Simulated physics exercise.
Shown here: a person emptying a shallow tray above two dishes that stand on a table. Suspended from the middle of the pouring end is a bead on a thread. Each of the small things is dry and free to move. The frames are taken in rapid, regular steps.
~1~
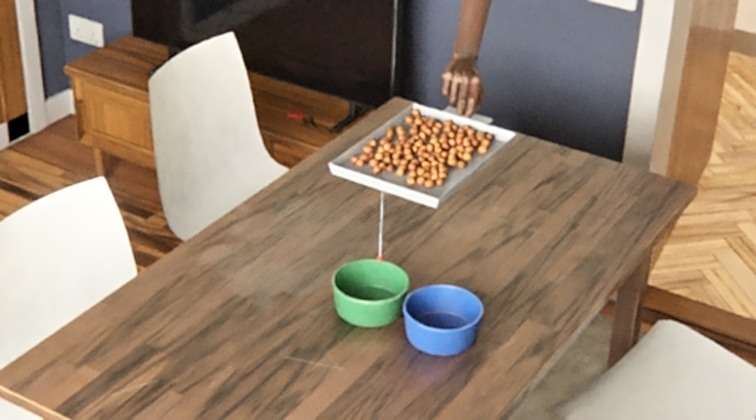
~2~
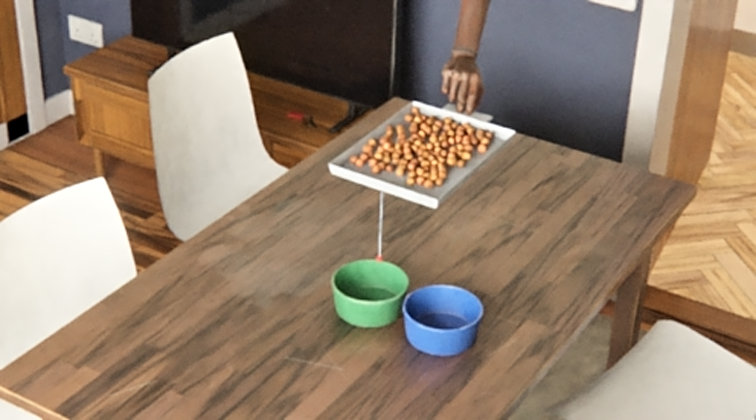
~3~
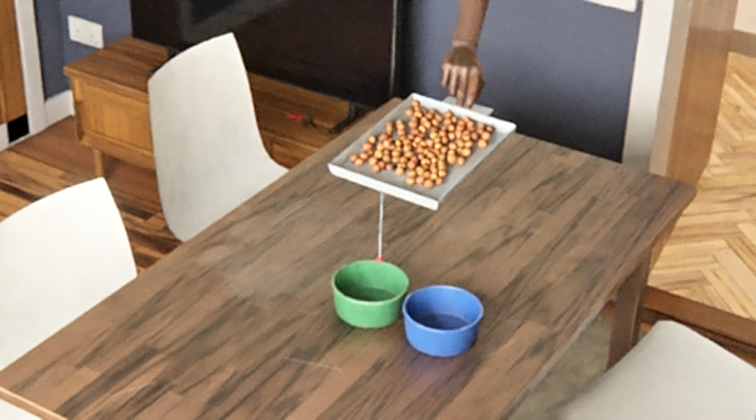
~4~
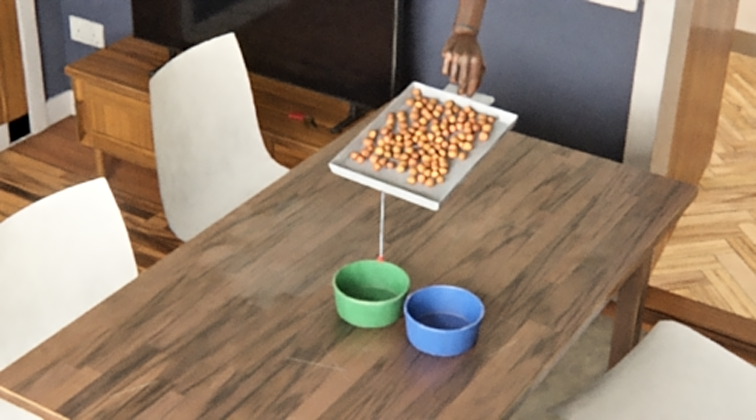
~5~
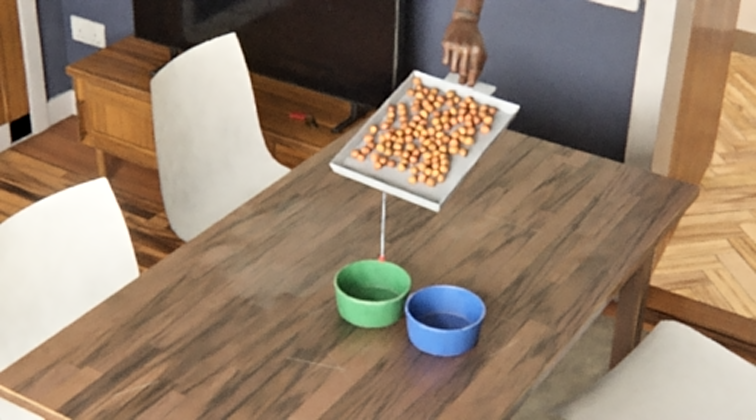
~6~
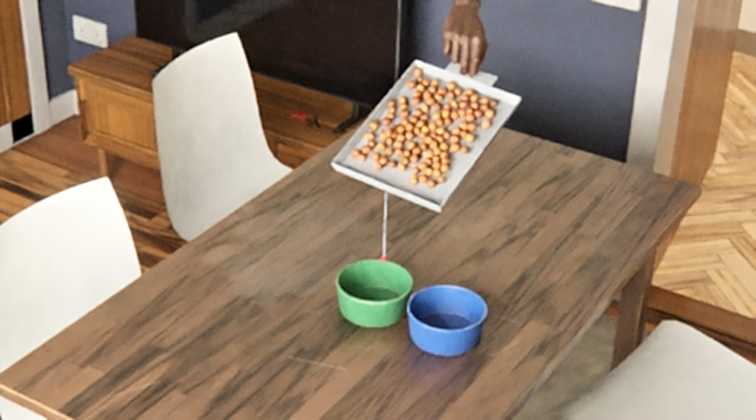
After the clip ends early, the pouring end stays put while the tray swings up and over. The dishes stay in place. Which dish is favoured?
The leftmost dish is going to catch more.
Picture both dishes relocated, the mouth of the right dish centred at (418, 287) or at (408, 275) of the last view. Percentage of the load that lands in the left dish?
Trial 1 10%, trial 2 0%.
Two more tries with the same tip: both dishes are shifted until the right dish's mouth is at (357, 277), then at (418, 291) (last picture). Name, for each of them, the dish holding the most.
With the dishes at the first place it's the right-side dish, and at the second it's the right-side dish.
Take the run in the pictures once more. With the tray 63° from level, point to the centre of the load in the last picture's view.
(409, 169).
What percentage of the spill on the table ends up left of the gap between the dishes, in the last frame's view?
Share to the left: Near 80 per cent.
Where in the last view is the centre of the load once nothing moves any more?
Somewhere close to (383, 307) in the last picture.
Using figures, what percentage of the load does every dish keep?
Left dish 60 per cent; right dish 30 per cent.
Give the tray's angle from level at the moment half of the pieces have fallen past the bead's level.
Angle reached: About 105°.
Soon, tray tipped steeply; nearly all on the tray; a small part in the air.
A while on, tray tipped past a quarter turn; about a third on the tray; a small part in the right dish; about a quarter in the left dish; a small part outside both; about a quarter in the air.
Towards the end, tray tipped past a quarter turn; about a quarter in the right dish; about half in the left dish; about a quarter outside both; a stray few in the air.
Finally, tray tipped past a quarter turn; about a quarter in the right dish; about half in the left dish; about a quarter outside both; a stray few in the air.
